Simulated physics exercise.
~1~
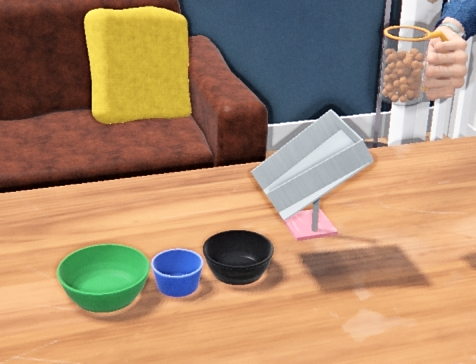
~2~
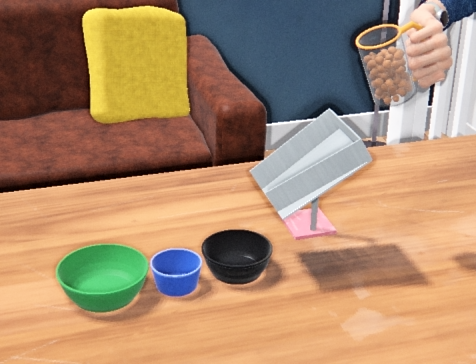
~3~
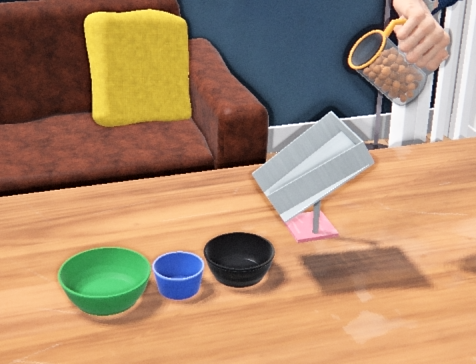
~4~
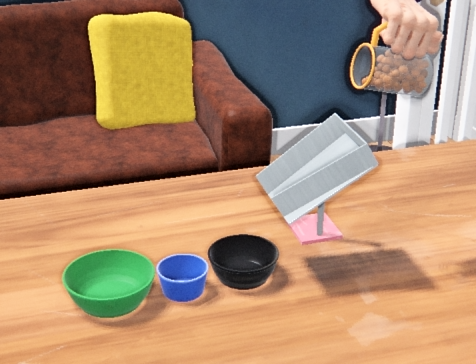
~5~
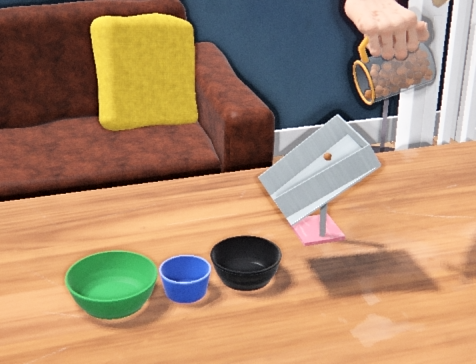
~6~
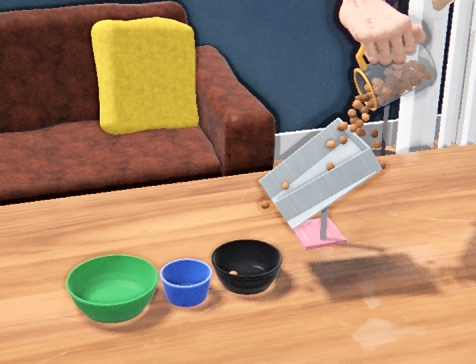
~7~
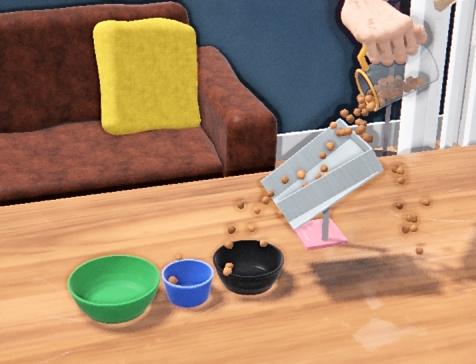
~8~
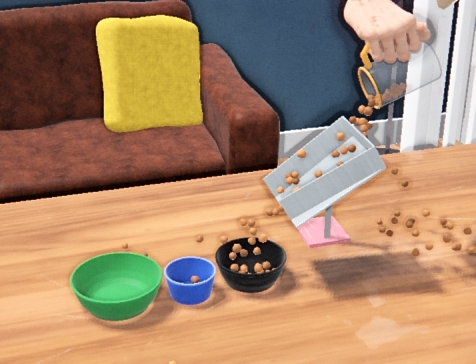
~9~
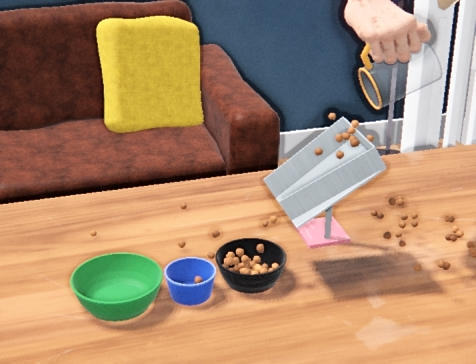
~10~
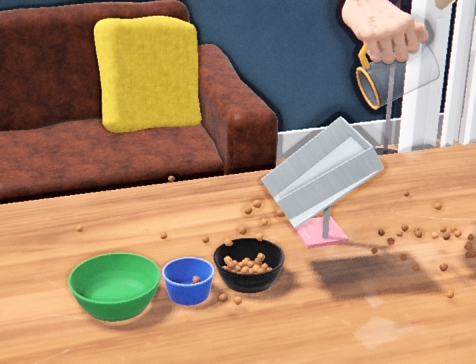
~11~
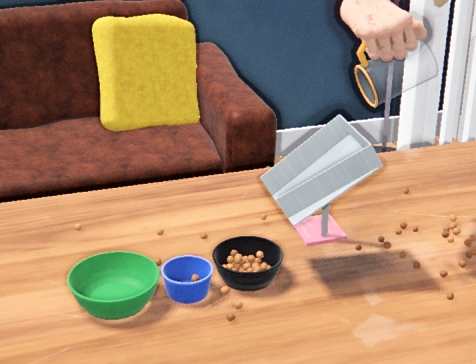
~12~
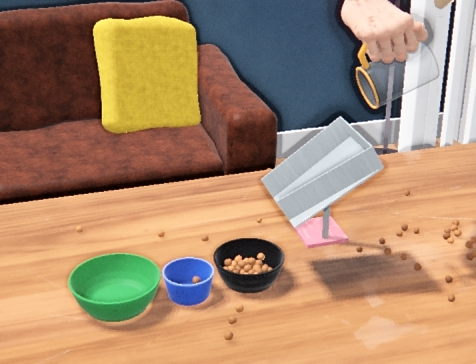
Living room table, a hand tipping hazelnuts from a cup onto a grey slope, many landing in the black bowl, others scattering.
